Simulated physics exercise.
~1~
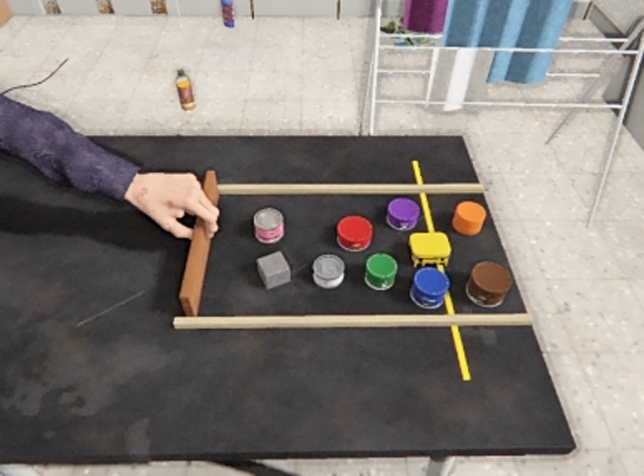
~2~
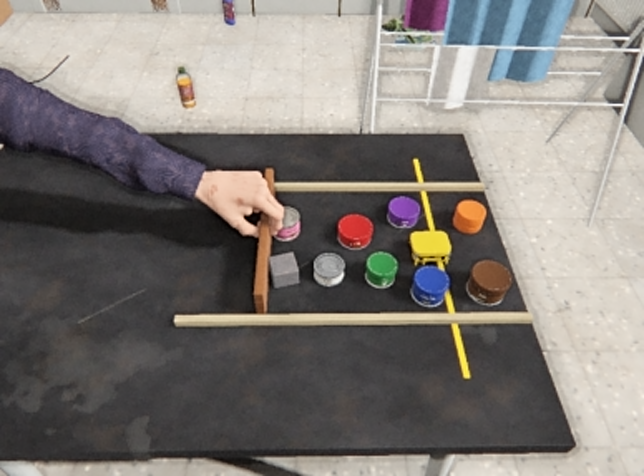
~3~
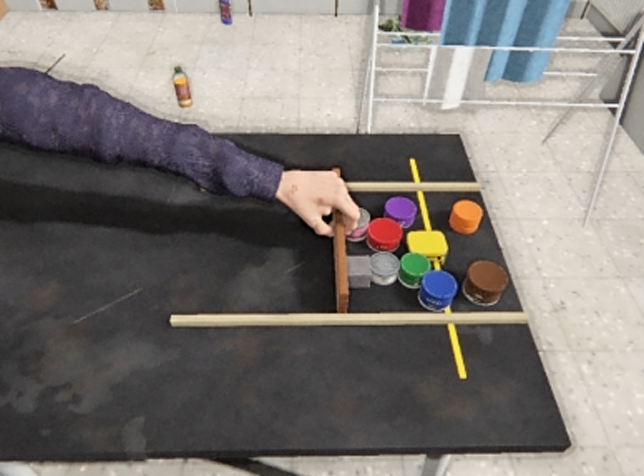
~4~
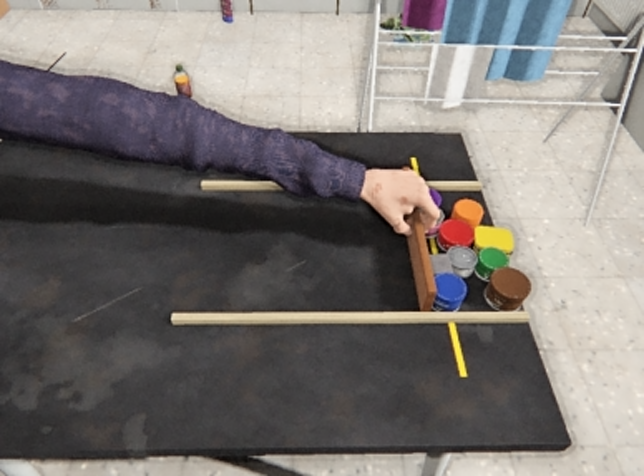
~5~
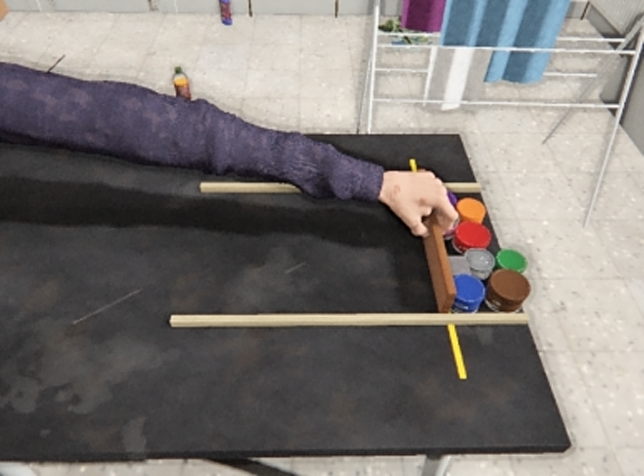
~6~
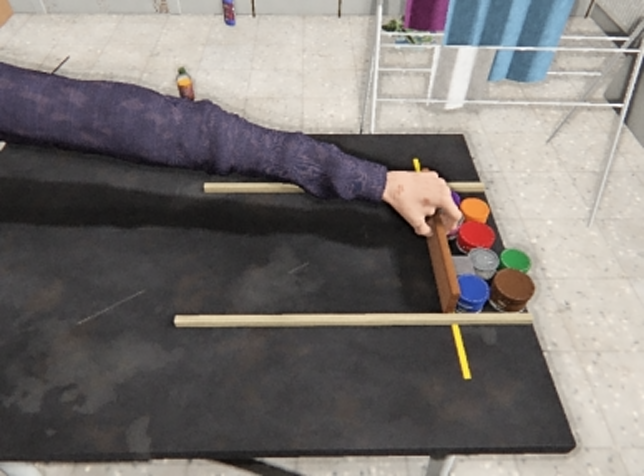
A hand in a dark purple sleeve holds a brown wooden board upright across a channel between two pale strips on a black table, seen from above at a slant. Ahead of it sit a grey block and small round tins in pink, white, red, green, purple, blue and brown, with an orange one and a yellow case near a yellow tape line. The hand slides the board right, gathering the nearer pieces and bunching them together. The crowd is pushed past the tape until the yellow case goes over the right edge. The board then stops, with the remaining visible tins packed at the table's end.
